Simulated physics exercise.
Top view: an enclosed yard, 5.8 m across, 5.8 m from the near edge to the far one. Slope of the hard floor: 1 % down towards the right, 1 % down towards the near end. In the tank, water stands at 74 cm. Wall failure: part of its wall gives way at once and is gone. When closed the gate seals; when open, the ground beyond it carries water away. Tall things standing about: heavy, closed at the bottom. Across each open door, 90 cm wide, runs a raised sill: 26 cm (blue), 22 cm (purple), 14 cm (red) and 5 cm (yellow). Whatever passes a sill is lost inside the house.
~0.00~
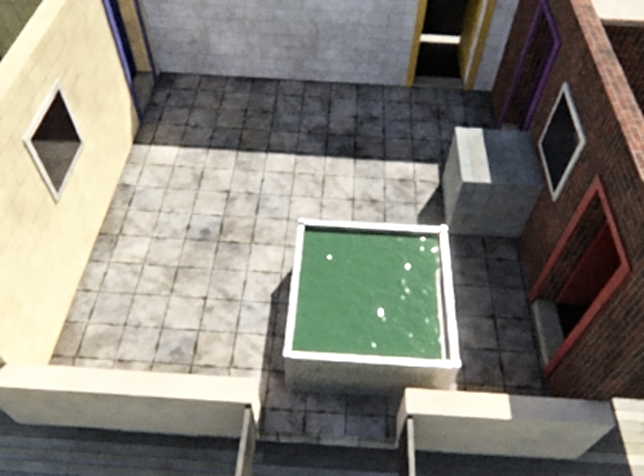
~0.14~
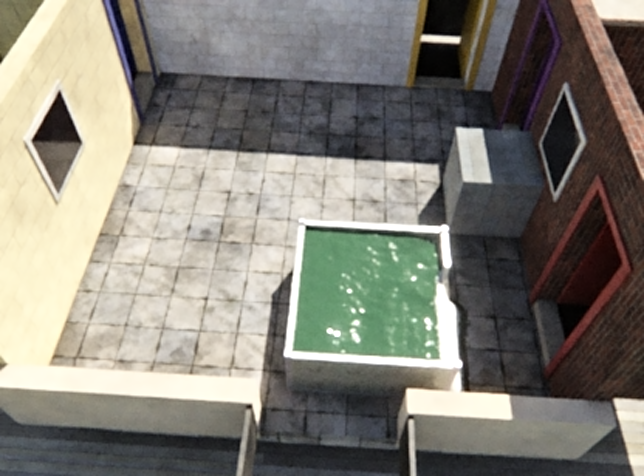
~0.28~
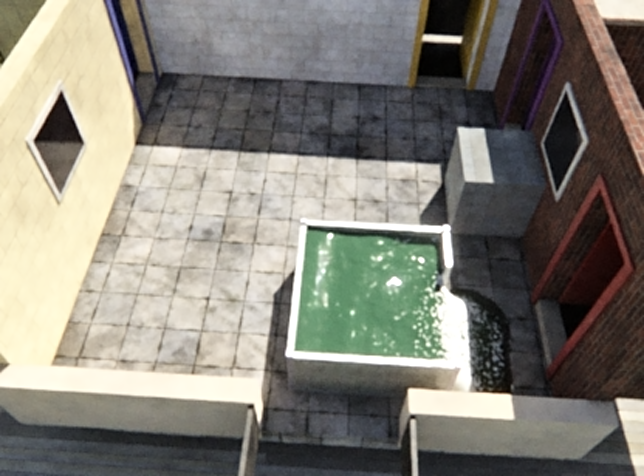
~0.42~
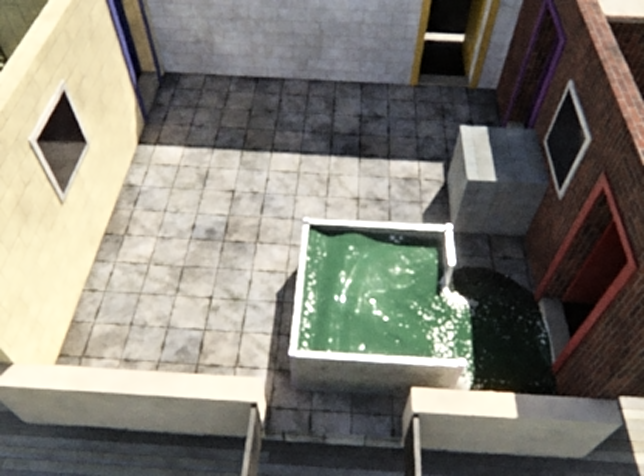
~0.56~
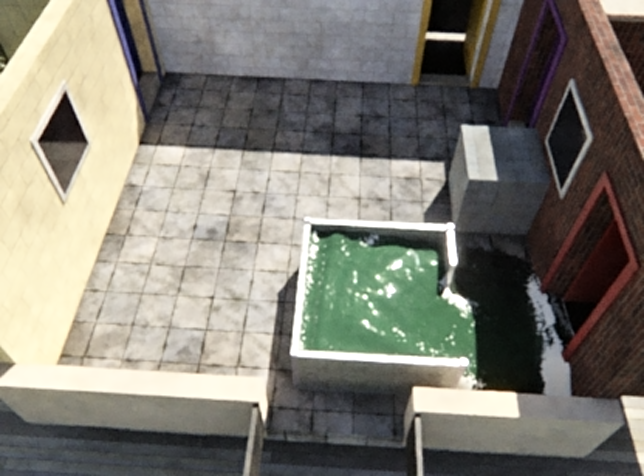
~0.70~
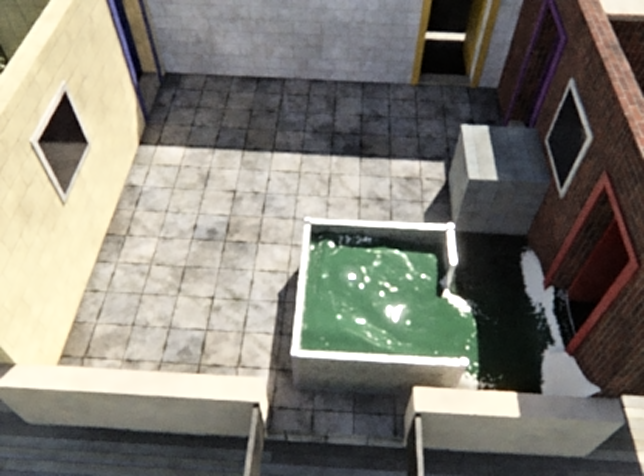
A walled yard paved in grey tiles is seen from high above, the view staying almost still. A white-rimmed tank of green water stands right of centre, near a grey block, a brick wall with a red-framed doorway on the right, and a cream wall on the left. The water ripples, then pours through a gap in the tank's right side, spreading darkly across the tiles to the brick wall as the tank's level drops slightly.
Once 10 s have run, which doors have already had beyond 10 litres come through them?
At the end, the blue door lets in less than the limit, the purple door lets in less than the limit, the red door lets in more than the limit, the yellow door lets in less than the limit.
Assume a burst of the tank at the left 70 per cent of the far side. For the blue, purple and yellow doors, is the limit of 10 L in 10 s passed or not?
Then: Blue below, purple below, yellow over.
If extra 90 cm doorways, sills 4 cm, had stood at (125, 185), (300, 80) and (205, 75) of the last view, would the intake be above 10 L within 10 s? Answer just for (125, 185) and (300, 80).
In that order: Over, below.
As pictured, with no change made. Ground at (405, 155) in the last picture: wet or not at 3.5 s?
Untouched.
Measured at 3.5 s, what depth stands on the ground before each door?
Depths in cm: Blue 0, purple 0, red 25, yellow 0.
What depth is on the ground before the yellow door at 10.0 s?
Roughly 1.5 centimetres.
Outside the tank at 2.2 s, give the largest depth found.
About 44 cm at most.
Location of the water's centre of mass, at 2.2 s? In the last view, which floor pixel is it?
Near (428, 328).
After 1.4 s water covers 10 % of the floor and is deepest (56 cm) near (542, 378); blue door not reached, purple door not reached, red door 47 cm at the sill, 187 L in, yellow door not reached.
After 2.2 s water covers 20 % of the floor and is deepest (44 cm) near (517, 241); blue door not reached, purple door not reached, red door 37 cm at the sill, 372 L in, yellow door not reached.
After 3.5 s water covers 40 % of the floor and is deepest (32 cm) near (517, 241); blue door not reached, purple door not reached, red door 25 cm at the sill, 483 L in, yellow door not reached.
After 6.0 s water covers 65 % of the floor and is deepest (17 cm) near (518, 422); blue door 5 cm at the sill, 0 L in, purple door not reached, red door 16 cm at the sill, 539 L in, yellow door not reached.
After 10.0 s water covers 85 % of the floor and is deepest (15 cm) near (551, 424); blue door 3 cm at the sill, 0 L in, purple door not reached, red door 12 cm at the sill, 544 L in, yellow door 2 cm at the sill, 0 L in.
